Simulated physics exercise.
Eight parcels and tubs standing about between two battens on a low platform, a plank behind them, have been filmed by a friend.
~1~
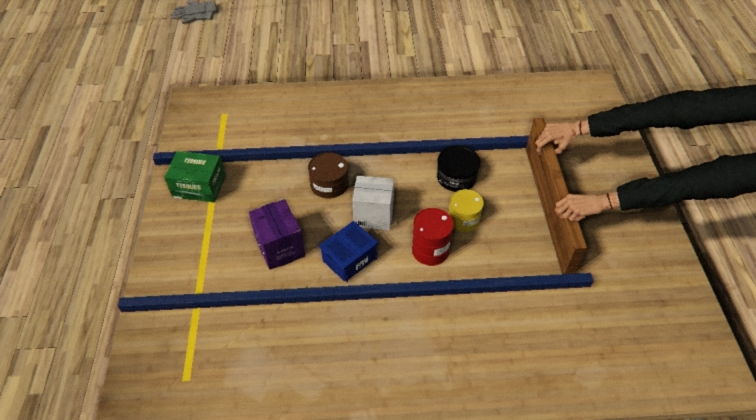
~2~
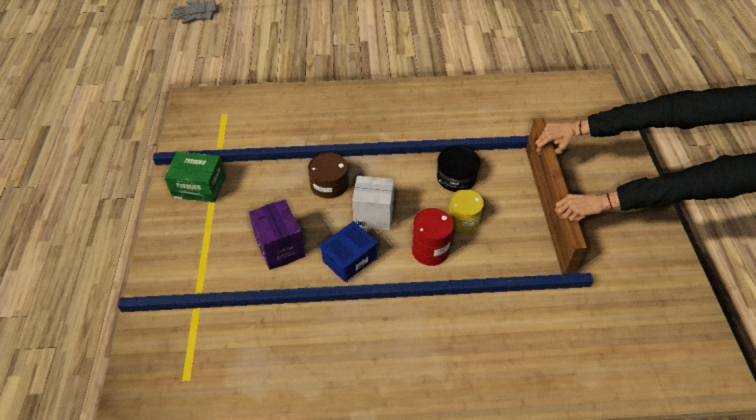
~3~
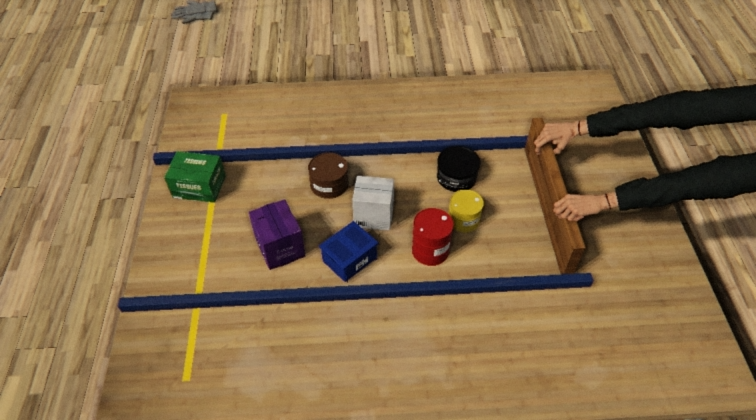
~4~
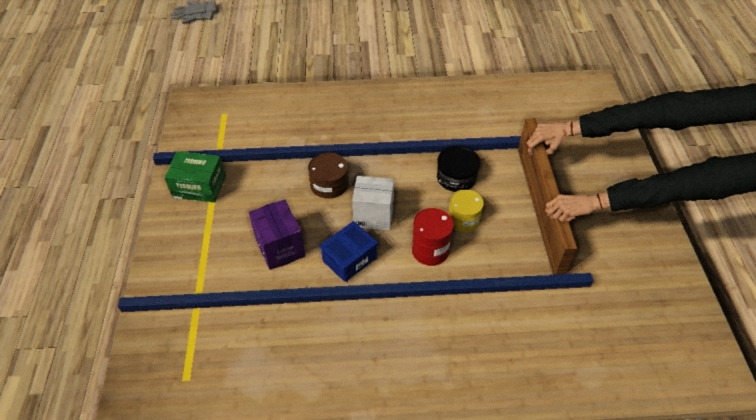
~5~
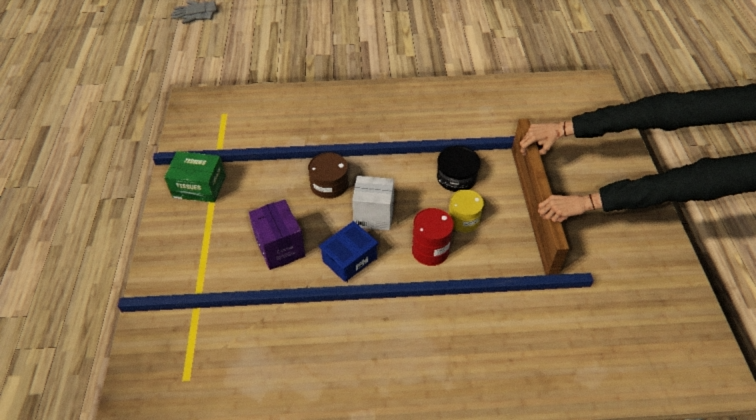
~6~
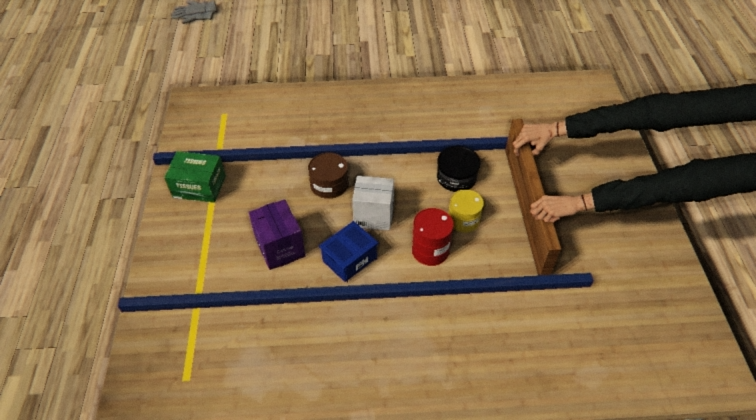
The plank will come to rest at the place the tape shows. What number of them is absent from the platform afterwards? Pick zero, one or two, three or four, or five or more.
One or two of them.
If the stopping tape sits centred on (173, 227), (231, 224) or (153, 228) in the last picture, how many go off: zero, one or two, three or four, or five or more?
Going through the places as listed, I'd say more than four, then one to two, then more than four.
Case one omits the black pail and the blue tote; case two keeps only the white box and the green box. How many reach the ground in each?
Going first to second: 0 and 0.
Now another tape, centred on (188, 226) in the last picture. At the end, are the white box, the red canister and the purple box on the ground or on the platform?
The white box keeps its place, the red canister keeps its place and the purple box leaves the top.
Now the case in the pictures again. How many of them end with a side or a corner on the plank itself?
3.
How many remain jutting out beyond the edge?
The total comes out at 3.
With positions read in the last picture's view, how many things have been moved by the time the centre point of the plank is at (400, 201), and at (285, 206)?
5 and 8.
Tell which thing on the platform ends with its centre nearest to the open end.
That would be the brown canister.
Soon after, none off yet; green box at rest near (196, 177); purple box at rest near (278, 235); brown canister at rest near (329, 176).
In the end, the number that fall off is one or two; gone, green box.
